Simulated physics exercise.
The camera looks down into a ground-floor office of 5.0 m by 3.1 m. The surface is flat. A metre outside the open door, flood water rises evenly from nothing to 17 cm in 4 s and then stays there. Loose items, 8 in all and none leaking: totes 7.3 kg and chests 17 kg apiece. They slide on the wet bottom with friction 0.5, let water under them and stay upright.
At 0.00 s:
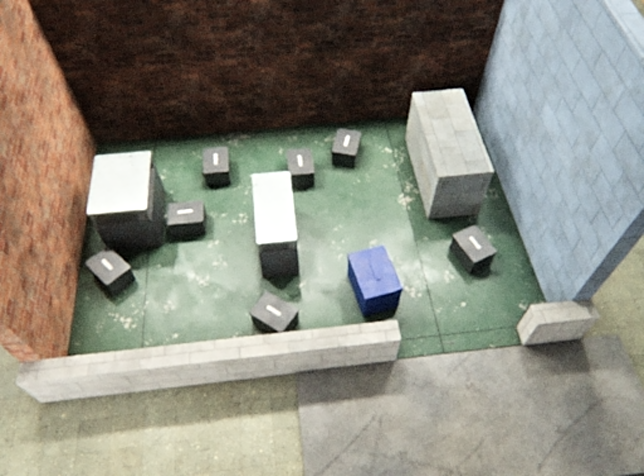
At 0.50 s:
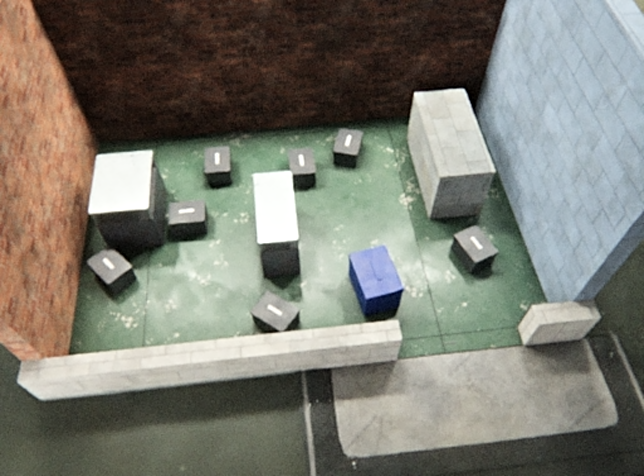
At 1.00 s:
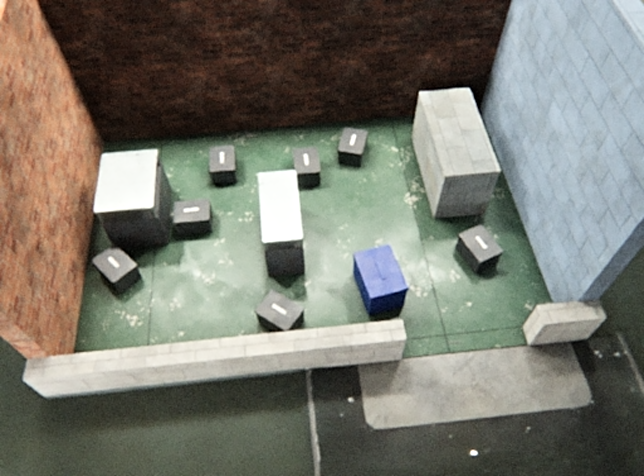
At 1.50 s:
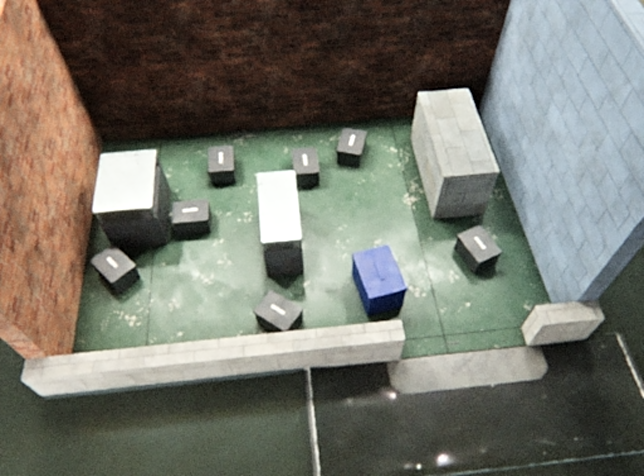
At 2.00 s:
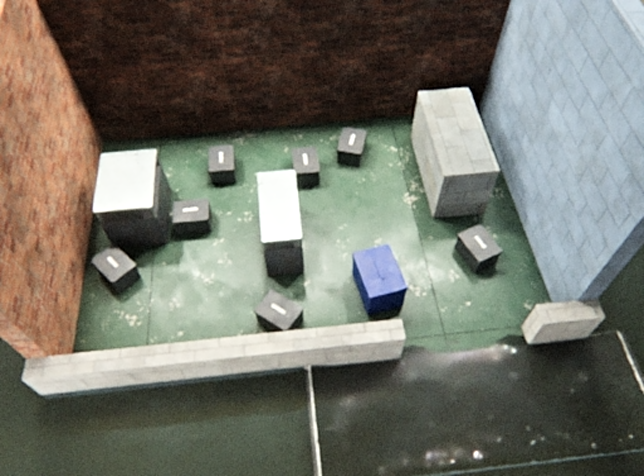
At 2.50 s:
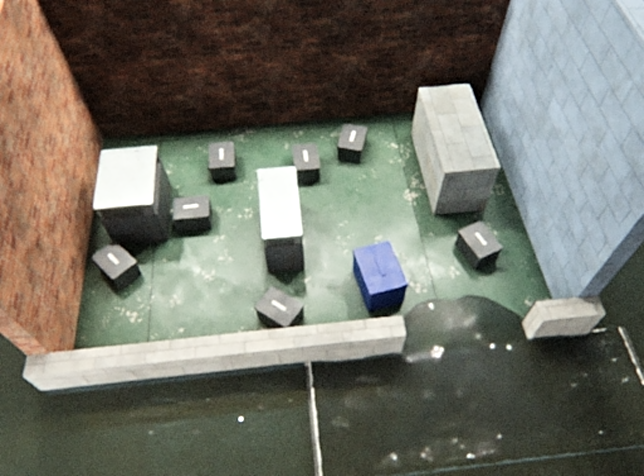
In this clip, dark water spreads over the pale ground outside a walled room holding scattered boxes, shrinking a dry patch until it is covered, then edges in through the gap while the blue box and others stay put.
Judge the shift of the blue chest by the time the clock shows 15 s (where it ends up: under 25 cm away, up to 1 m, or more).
Blue chest slides a little.
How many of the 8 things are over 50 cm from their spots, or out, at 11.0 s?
I count 4.
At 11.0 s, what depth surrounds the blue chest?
About 6 cm.
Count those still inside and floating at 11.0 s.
4 of them.
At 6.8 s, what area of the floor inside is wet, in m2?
Roughly 8.5 m2.
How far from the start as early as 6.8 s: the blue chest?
About 0 cm.
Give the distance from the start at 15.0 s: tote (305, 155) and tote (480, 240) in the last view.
In that order: 250 cm, 40 cm.
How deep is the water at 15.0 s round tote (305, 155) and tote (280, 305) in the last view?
Roughly 16 and 10 cm.
After 3.5 s the blue chest is near (380, 267), 0.0 m from its start, aground; 0 afloat.
After 6.8 s the blue chest is near (380, 267), 0.0 m from its start, aground; 2 afloat.
After 11.0 s the blue chest is near (339, 257), 0.4 m from its start, aground; 4 afloat.
After 15.0 s the blue chest is near (341, 268), 0.4 m from its start, afloat; 8 afloat.
